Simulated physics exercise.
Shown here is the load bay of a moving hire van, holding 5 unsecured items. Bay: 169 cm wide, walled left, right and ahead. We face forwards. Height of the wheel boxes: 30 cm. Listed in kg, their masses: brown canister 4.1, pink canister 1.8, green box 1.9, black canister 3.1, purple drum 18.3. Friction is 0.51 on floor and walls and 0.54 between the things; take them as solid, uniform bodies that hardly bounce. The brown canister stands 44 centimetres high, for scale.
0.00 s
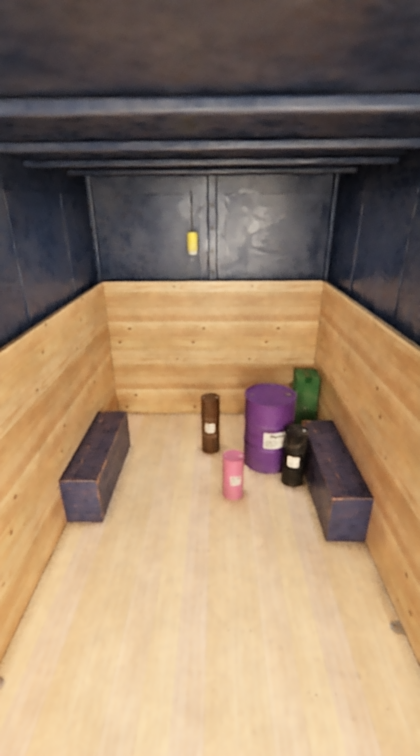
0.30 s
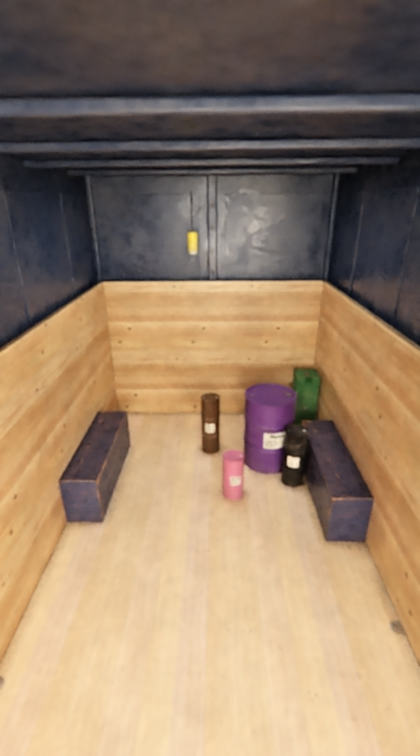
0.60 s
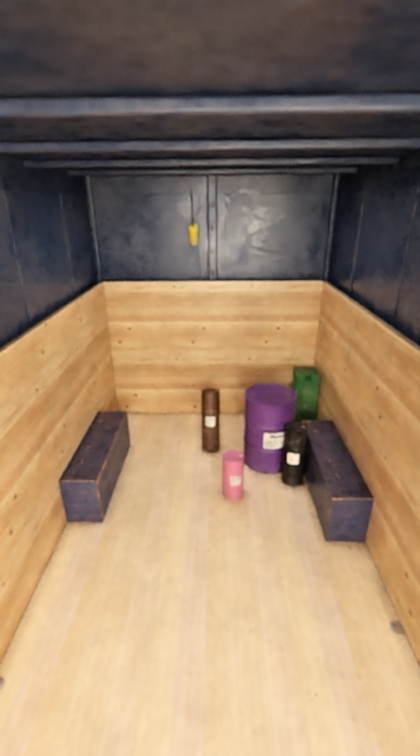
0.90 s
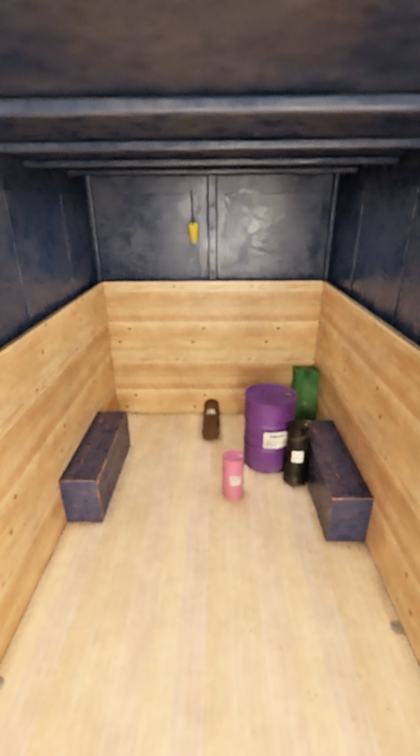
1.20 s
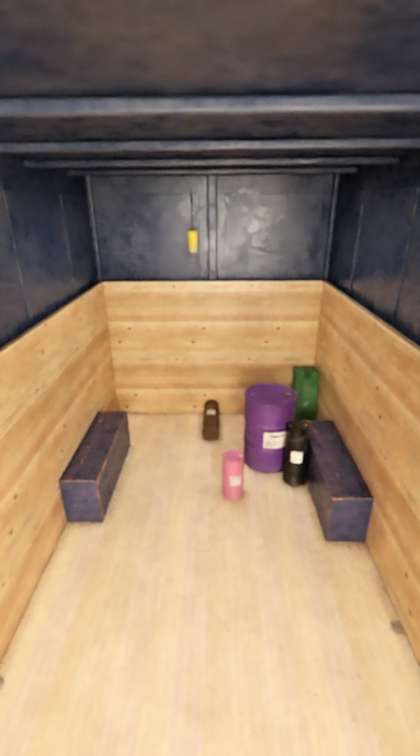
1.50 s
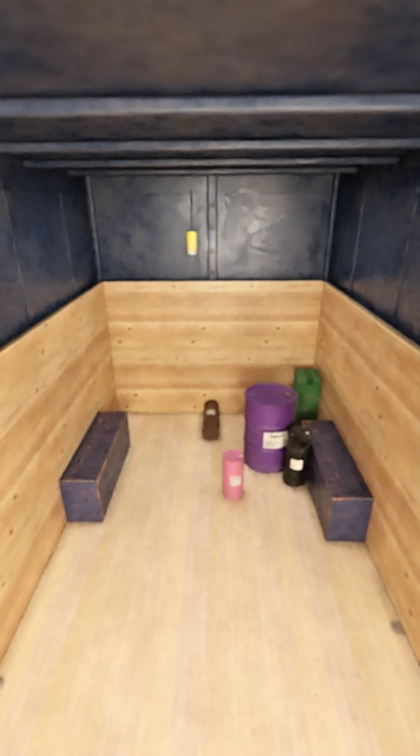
In a van's load bay, the brown canister tips over onto its side among other containers.
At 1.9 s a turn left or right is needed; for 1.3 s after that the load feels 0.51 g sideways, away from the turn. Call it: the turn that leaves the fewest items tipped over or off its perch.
It is the left turn.
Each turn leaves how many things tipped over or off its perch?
With a left turn it's 2; with a right turn it's 4.
Turning left. At 2.40 s, push 0.51 g right; brown canister on its side near (236, 419); pink canister 5° off upright near (235, 474); black canister moved 3 cm.
After 2.70 s, push 0.51 g right; brown canister on its side near (279, 419); pink canister 57° off upright near (258, 476); black canister moved 3 cm.
In the end (4.5 s), toppled in the load bay, brown canister and pink canister; the other 3 under 15 cm from the start. In the last view, brown canister near (286, 419), pink canister near (290, 493).
Turning right instead, brown canister, pink canister, green box and black canister tipped over or off its perch, 4 of 5 in all.
